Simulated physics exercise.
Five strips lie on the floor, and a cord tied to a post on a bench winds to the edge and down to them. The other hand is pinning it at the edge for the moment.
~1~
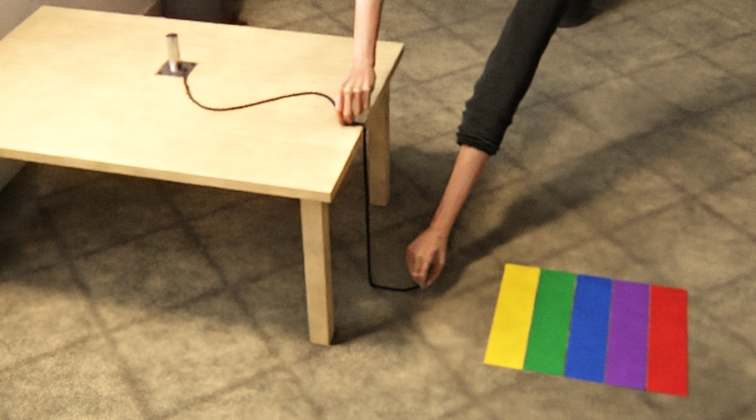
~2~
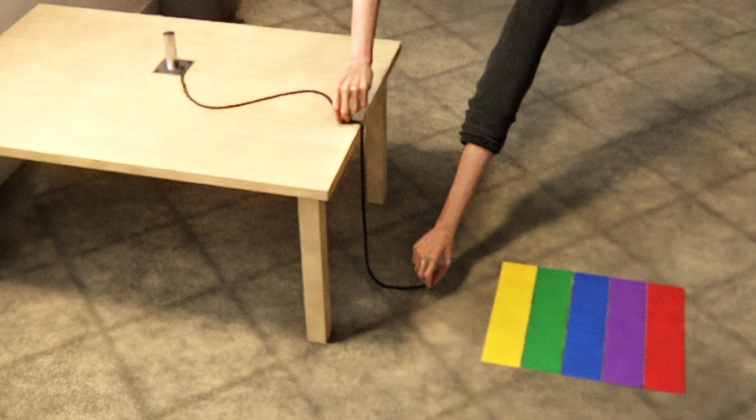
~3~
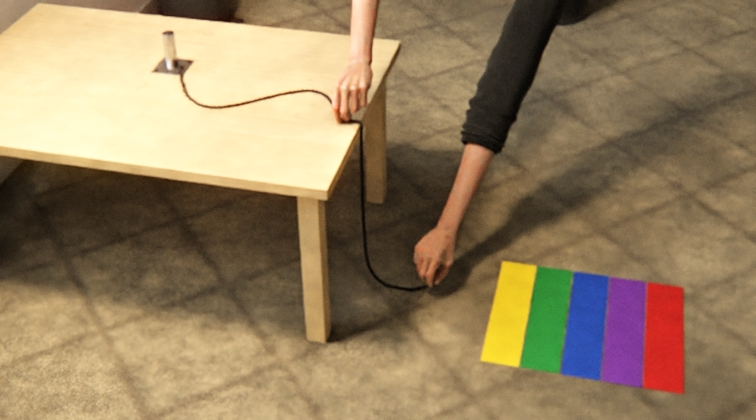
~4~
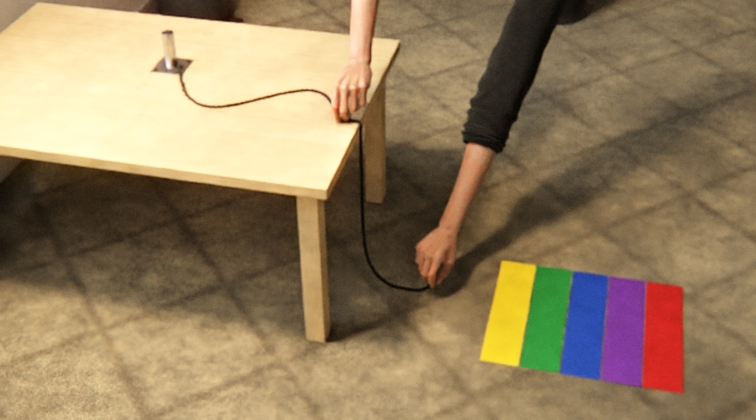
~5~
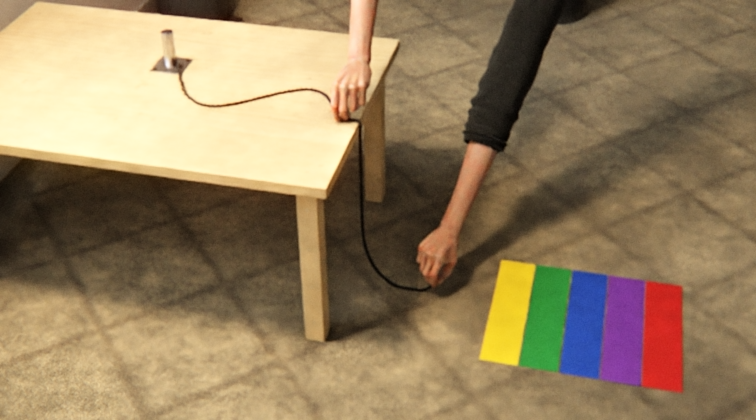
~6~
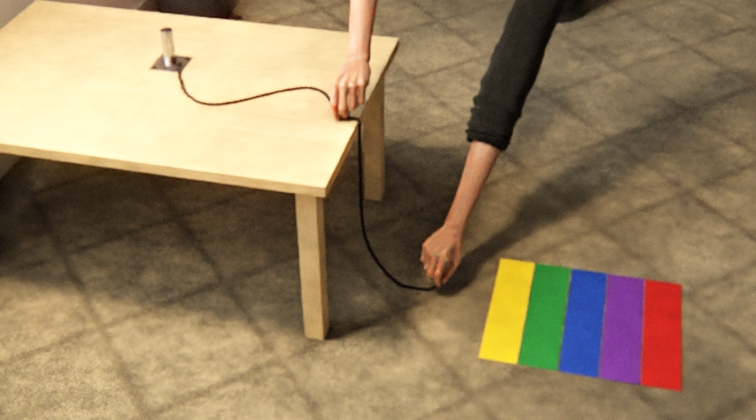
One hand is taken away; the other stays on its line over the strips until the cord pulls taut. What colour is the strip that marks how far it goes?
That strip is purple.
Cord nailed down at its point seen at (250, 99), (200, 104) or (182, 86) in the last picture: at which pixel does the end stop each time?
It ends up near (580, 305) the first time, (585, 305) the second and (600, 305) the third.
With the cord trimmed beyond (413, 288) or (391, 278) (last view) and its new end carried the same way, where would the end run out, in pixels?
Pixel positions, in order: (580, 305), (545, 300).
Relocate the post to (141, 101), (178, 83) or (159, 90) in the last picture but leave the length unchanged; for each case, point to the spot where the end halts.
Going through the tries, you get (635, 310), then (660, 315), then (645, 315).
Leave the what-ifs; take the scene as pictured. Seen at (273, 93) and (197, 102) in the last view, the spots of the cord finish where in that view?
At (315, 101) for the first, at (248, 83) for the second.
Early on, end near (556, 299); over green.
Midway, end near (601, 306); over blue.
At the end of the slack, end near (627, 310); over purple. Over purple.
